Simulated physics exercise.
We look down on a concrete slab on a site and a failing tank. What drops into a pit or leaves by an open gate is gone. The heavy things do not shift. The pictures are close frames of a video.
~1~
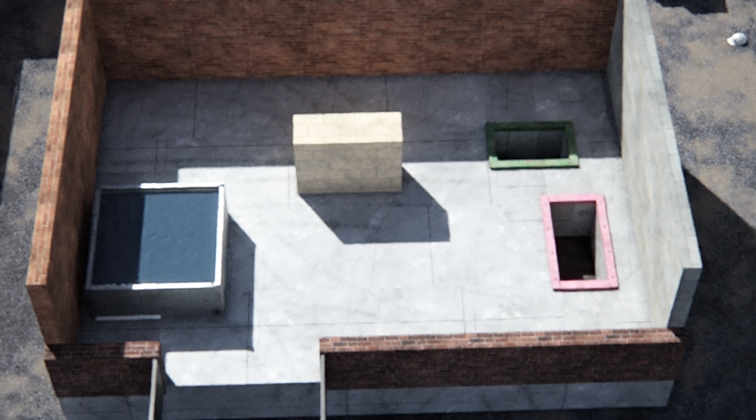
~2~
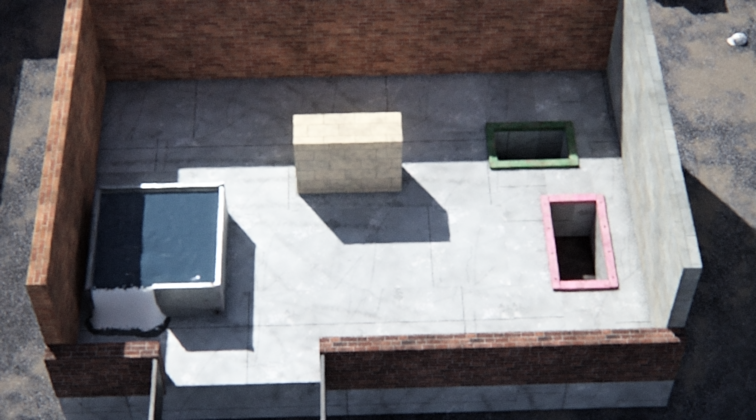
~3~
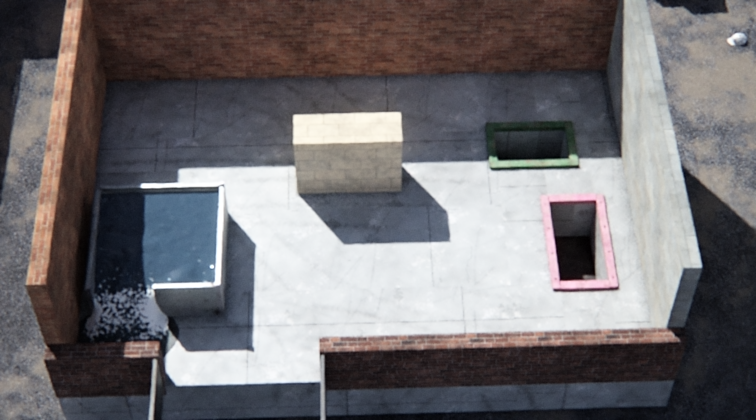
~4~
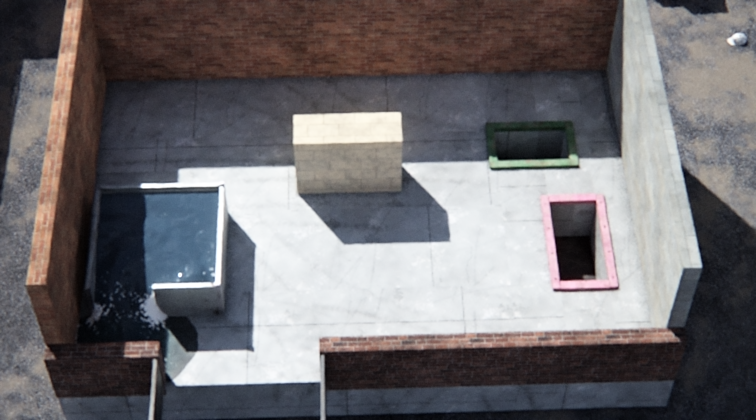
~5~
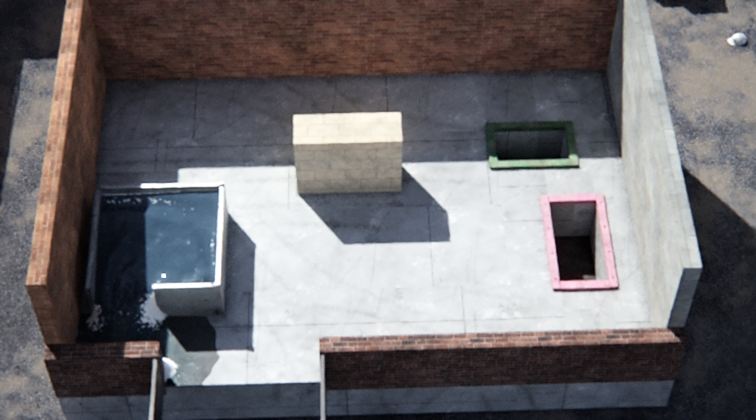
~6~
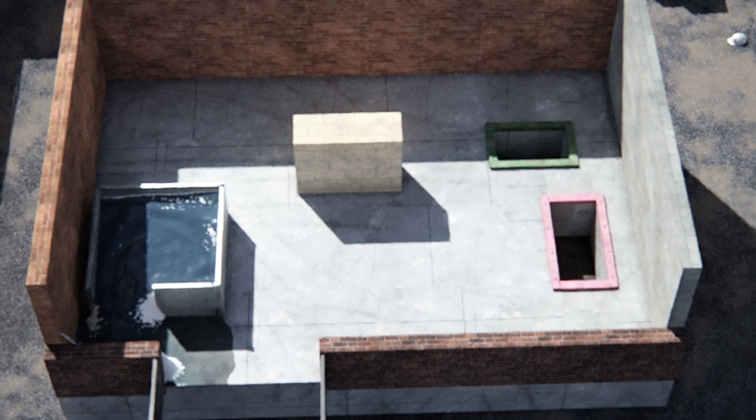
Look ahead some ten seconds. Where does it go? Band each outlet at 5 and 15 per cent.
One by one: The gate takes over 15 %; the pink pit takes under 5 %; the green pit takes under 5 %.
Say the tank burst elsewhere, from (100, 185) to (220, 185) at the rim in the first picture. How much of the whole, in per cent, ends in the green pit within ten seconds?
In per cent: Green 12.
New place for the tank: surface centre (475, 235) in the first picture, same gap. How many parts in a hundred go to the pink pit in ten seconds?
Parts in a hundred: Pink 10.
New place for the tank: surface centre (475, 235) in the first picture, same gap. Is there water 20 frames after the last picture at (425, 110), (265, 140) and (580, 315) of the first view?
One after the other: Free of water, clear, covered.
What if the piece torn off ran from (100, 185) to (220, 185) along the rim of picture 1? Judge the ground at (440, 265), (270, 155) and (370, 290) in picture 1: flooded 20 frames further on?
In turn: Dry, awash, clear.
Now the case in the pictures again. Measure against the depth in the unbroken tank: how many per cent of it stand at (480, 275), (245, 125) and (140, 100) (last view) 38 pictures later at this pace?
In turn 2, 2 and 8 in a hundred.
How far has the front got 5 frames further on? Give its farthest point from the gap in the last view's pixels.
Near (301, 367).
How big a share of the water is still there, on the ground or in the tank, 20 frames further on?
I make it 88 per cent.
A moment on, water covers 10 % of the floor; the gate 2 %, the pink pit 0 %, the green pit 0 %.
Next, water covers 20 % of the floor; the gate 6 %, the pink pit 0 %, the green pit 0 %.
Then, water covers 45 % of the floor; the gate 12 %, the pink pit 0 %, the green pit 0 %.
Later, water covers 60 % of the floor; the gate 20 %, the pink pit 1 %, the green pit 0 %.
In the end, water covers 85 % of the floor; the gate 26 %, the pink pit 2 %, the green pit 0 %.
